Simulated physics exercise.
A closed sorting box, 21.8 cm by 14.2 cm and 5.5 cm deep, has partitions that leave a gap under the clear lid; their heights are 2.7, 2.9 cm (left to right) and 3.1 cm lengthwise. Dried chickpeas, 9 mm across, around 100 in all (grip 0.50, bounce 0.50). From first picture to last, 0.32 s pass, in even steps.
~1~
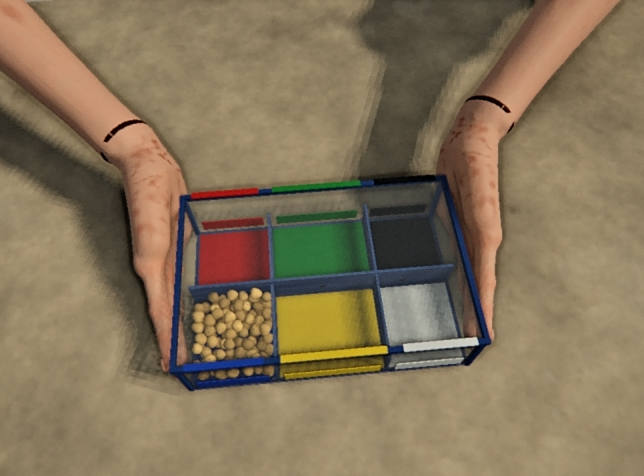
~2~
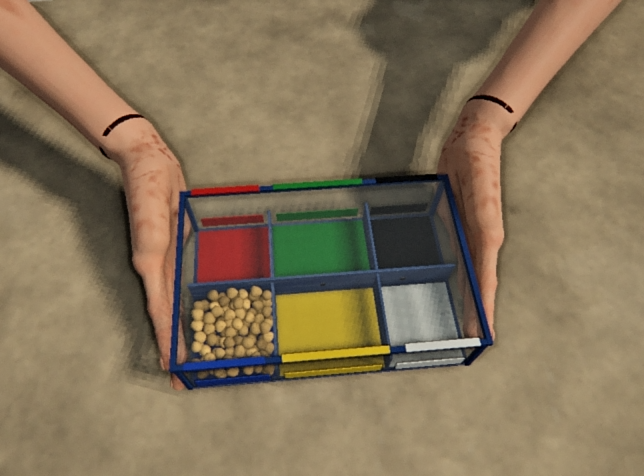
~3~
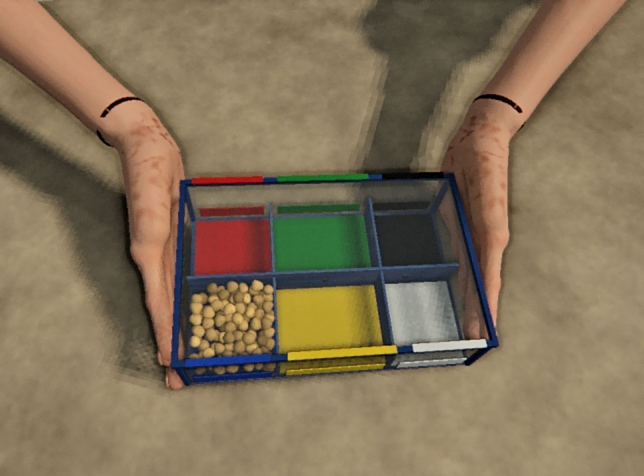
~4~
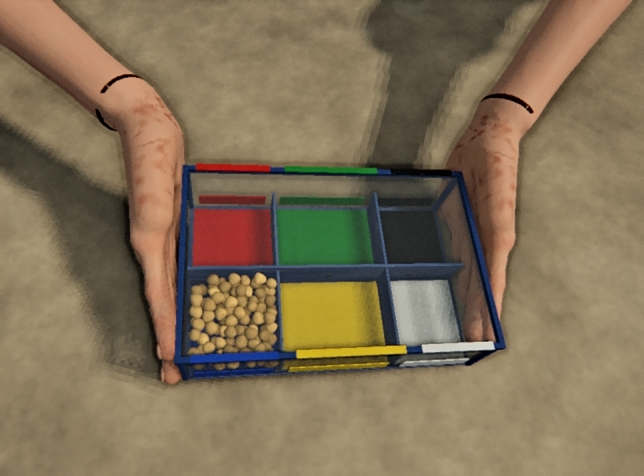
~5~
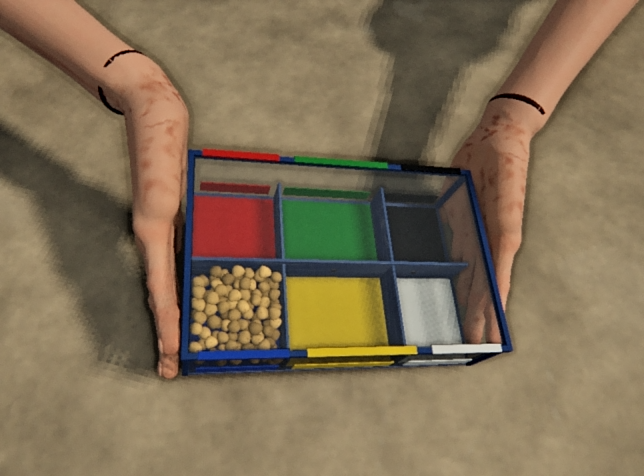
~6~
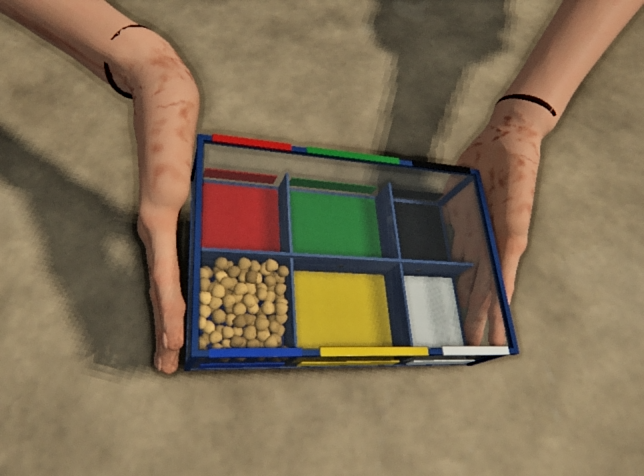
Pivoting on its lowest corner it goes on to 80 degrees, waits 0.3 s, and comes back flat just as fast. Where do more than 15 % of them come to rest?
Red under, blue over, green under, yellow under, white over, black under.
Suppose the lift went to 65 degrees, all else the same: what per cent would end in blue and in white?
In that case blue 90, white 0.
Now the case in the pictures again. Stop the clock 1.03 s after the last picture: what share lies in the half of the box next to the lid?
Roughly 30 per cent.
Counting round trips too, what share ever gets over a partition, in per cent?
Roughly 45 per cent.
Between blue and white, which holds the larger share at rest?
The blue compartment.
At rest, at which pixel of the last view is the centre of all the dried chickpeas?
Near (270, 351).
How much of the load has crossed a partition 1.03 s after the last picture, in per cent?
Roughly 35 per cent.
Then, 1.03 s after the last picture, tilt 80 degrees; blue 65 %, yellow 15 %, white 25 %.
Then, 1.71 s after the last picture, tilt 40 degrees; blue 55 %, yellow 5 %, white 40 %.
Then, 2.43 s after the last picture, tilt 0 degrees; blue 55 %, yellow 5 %, white 40 %.
In the end, red 0 %, blue 55 %, green 0 %, yellow 5 %, white 40 %, black 0 %.
